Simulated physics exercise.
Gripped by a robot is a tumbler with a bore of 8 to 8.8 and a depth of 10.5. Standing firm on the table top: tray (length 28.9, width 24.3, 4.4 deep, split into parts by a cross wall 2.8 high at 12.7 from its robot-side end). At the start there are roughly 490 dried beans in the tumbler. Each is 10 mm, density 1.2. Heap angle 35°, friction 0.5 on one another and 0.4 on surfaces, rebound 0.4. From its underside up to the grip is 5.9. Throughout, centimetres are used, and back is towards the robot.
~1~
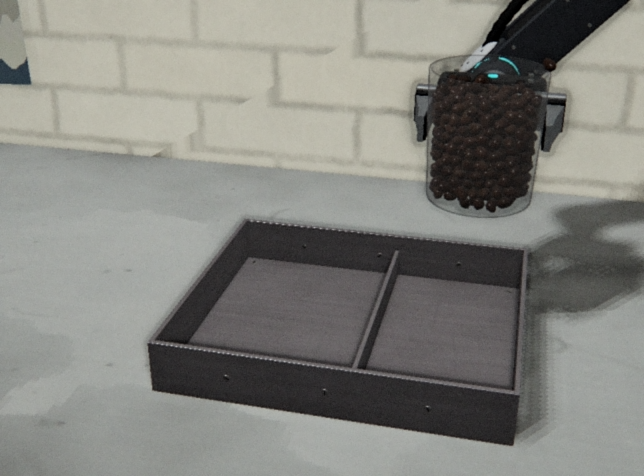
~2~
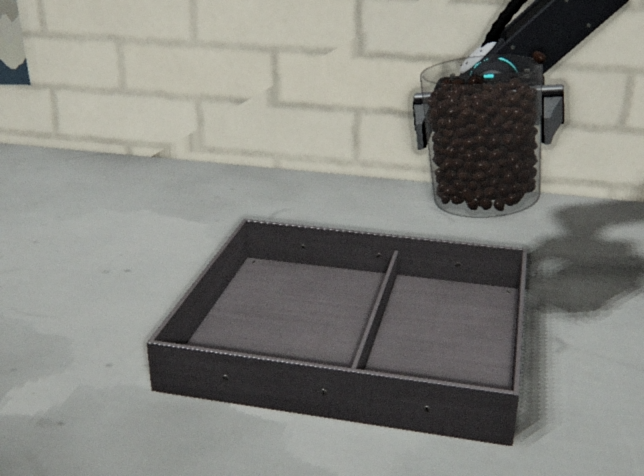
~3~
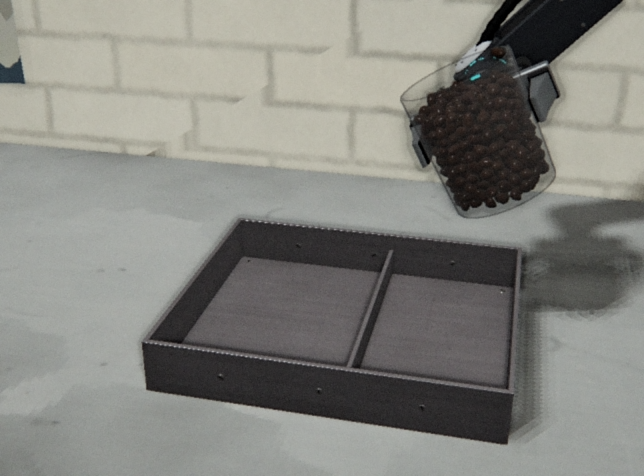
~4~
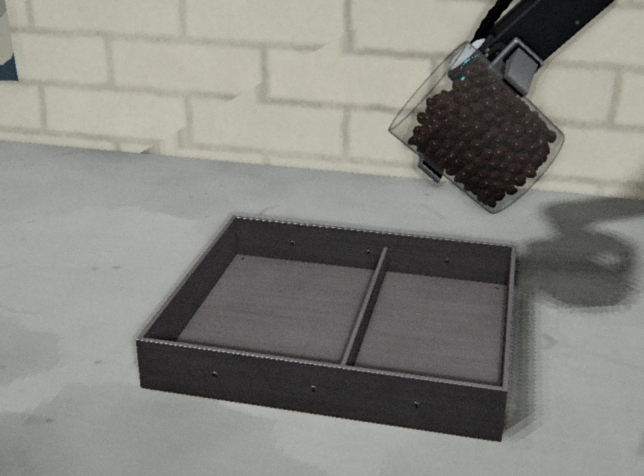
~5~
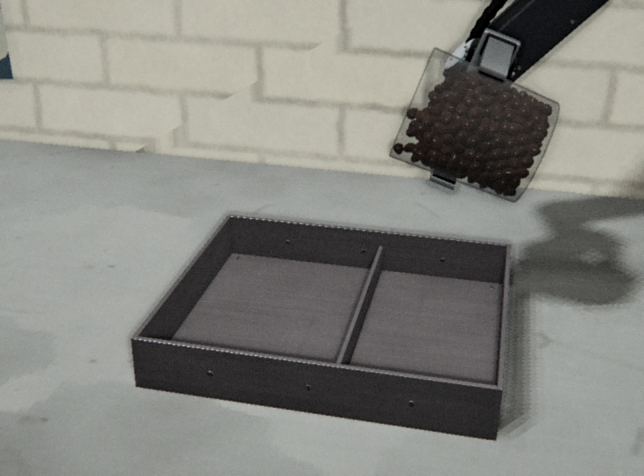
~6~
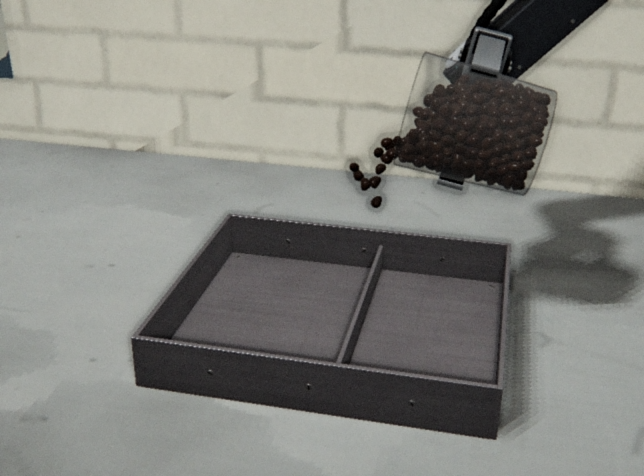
A clear tumbler packed with dark brown beans hangs from a black robot arm at the upper right, seen from slightly above against a cream brick wall. Below it on a grey tabletop sits an open dark grey tray, split by a cross wall into two compartments. The arm tilts the tumbler steadily leftward until a few beans tumble from its mouth, while the view drifts very slightly.
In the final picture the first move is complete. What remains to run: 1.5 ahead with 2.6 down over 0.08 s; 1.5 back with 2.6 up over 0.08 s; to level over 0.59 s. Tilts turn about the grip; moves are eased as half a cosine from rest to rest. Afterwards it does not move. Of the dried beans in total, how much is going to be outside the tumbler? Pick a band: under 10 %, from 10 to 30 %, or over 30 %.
From 10 to 30 %.
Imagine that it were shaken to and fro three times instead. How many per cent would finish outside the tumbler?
Roughly 25 in a hundred.
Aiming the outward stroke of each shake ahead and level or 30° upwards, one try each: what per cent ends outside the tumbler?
First try some 45 %, second try some 60 %.
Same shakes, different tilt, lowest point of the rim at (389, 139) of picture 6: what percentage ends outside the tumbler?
5 %.
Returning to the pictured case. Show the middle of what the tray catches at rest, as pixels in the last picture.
I'd say somewhere near (296, 315) in the final view.
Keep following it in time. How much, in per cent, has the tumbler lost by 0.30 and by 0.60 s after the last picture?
At the first time about 15 per cent, at the second about 15 per cent.
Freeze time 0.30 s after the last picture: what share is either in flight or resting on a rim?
About 5 per cent.
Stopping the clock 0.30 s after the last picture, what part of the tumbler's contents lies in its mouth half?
Near 40 %.
Then, 0.30 s after the last picture, tilted 69° forward, highest piece 23 above the table; 425 in the tumbler, 38 in the far-side part, 3 in the robot-side part, 23 in flight or on a rim.
Then, 0.60 s after the last picture, tilted 12° forward, highest piece 25 above the table; 420 in the tumbler, 67 in the far-side part, 2 in the robot-side part.
Then, 0.95 s after the last picture, level, highest piece 26 above the table; 420 in the tumbler, 67 in the far-side part, 2 in the robot-side part.
Then, 2.00 s after the last picture, level, highest piece 26 above the table; 420 in the tumbler, 67 in the far-side part, 2 in the robot-side part.
Final count, 420 in the tumbler, 67 in the far-side part, 2 in the robot-side part. That is 14 % outside the tumbler.
